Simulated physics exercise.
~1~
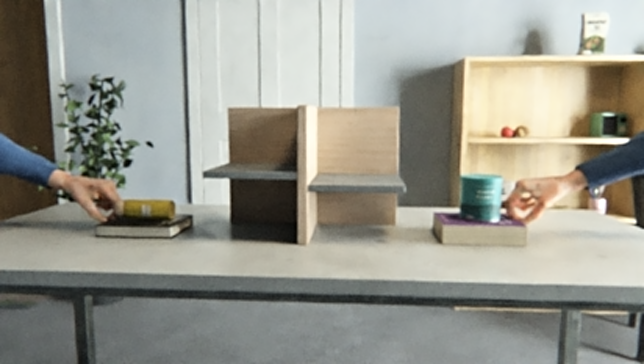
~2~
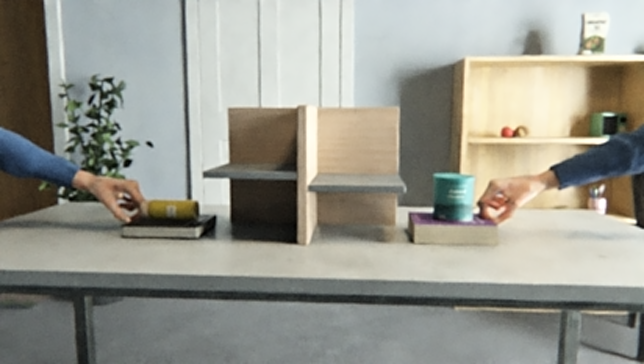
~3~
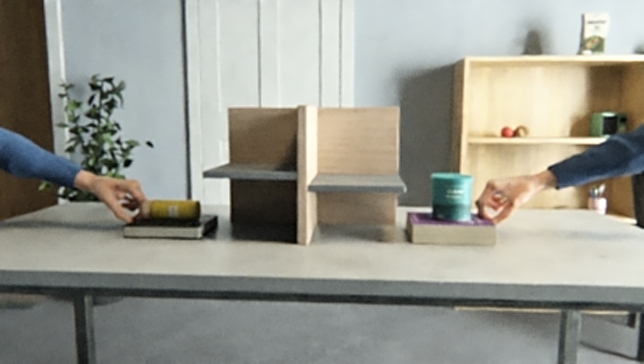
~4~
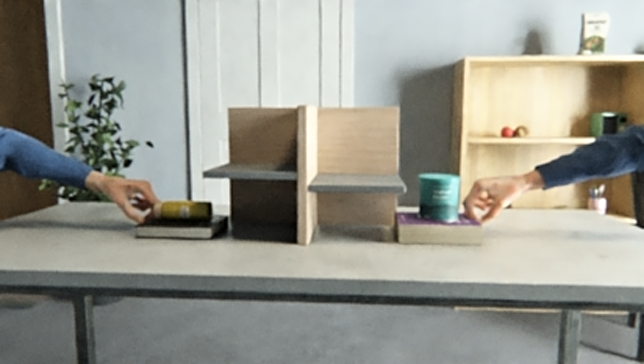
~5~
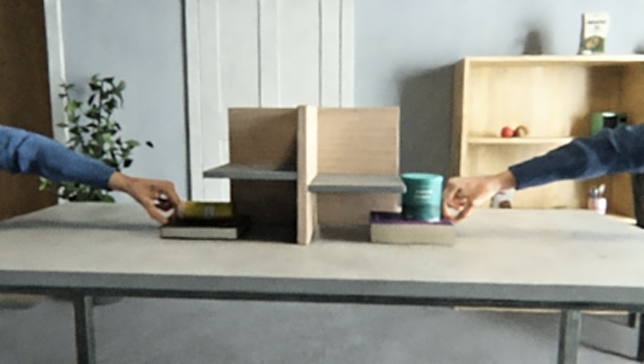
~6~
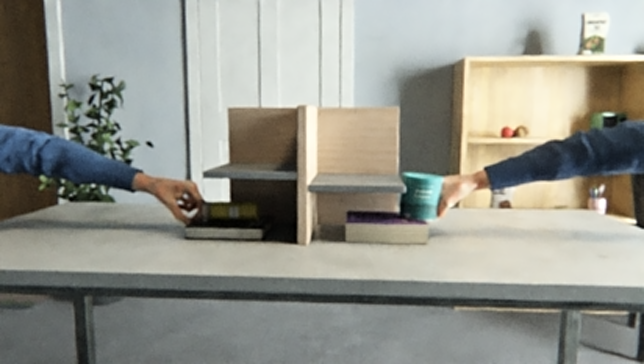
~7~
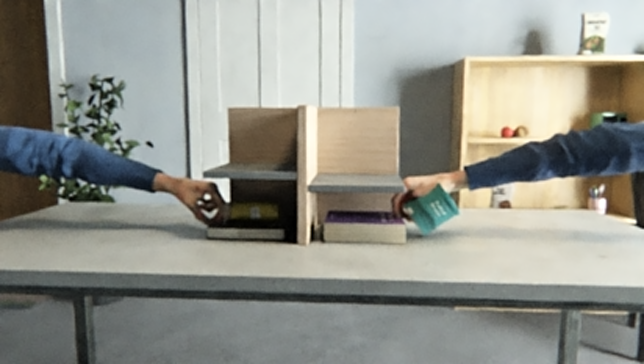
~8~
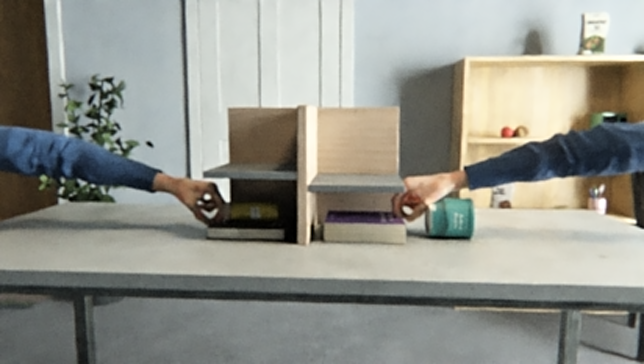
Two books slid inward across a table, pushed by hands from either side; the left one carried a yellow shaker under the gray shelf, while the turquoise tin on the purple book caught on the shelf's edge, tipped off and ended up on the tabletop.
